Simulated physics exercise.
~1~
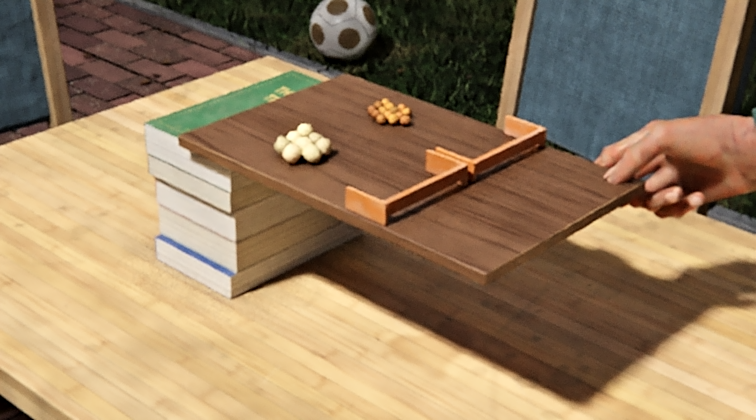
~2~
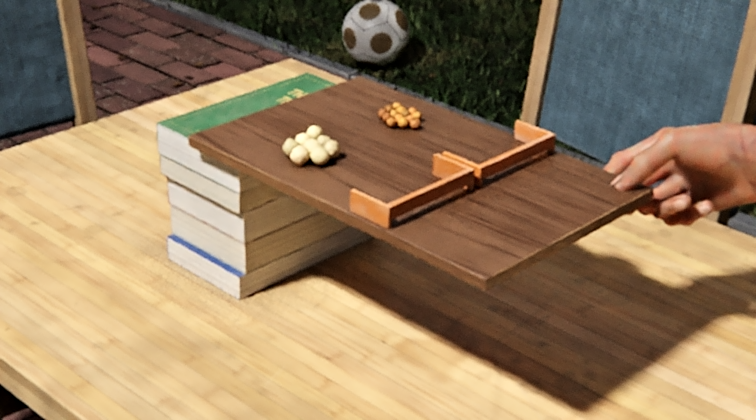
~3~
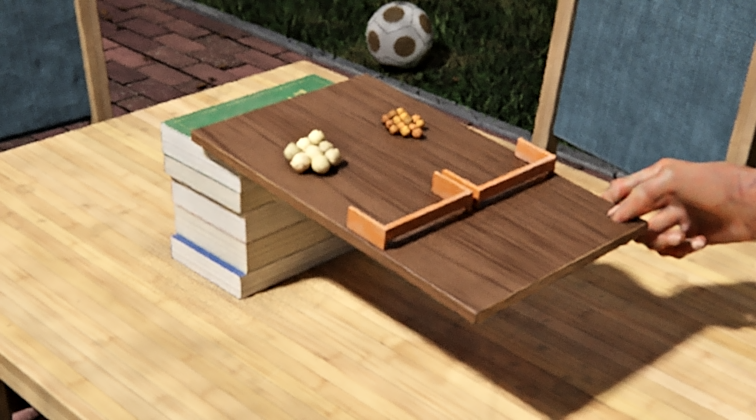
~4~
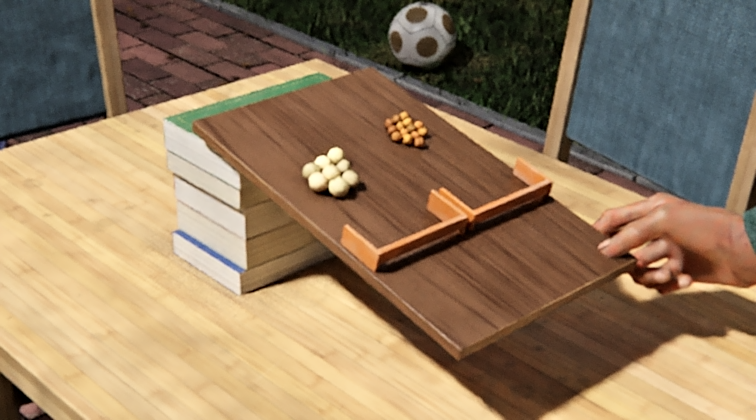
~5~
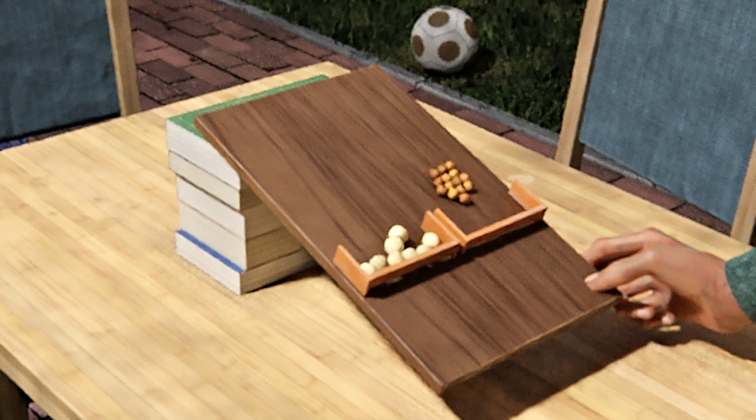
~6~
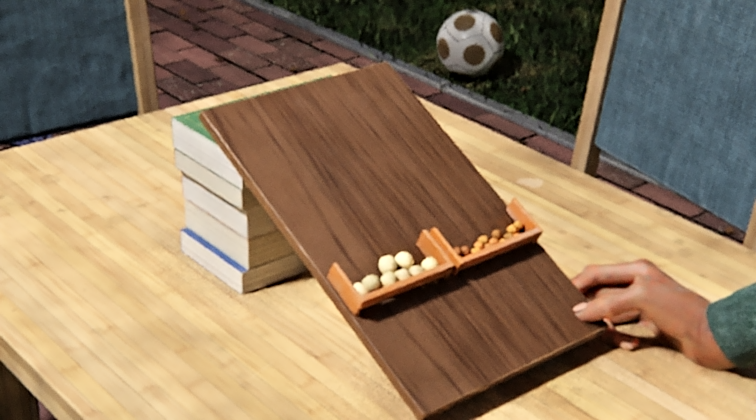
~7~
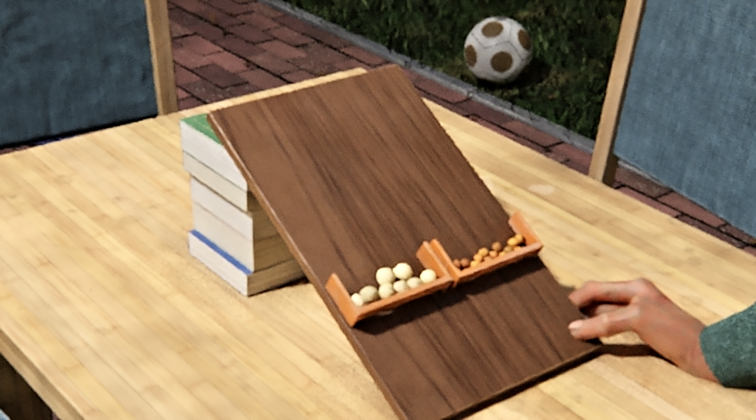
On an outdoor table, a hand lowering a board propped on books, pale balls then smaller orange ones sliding into orange barriers.
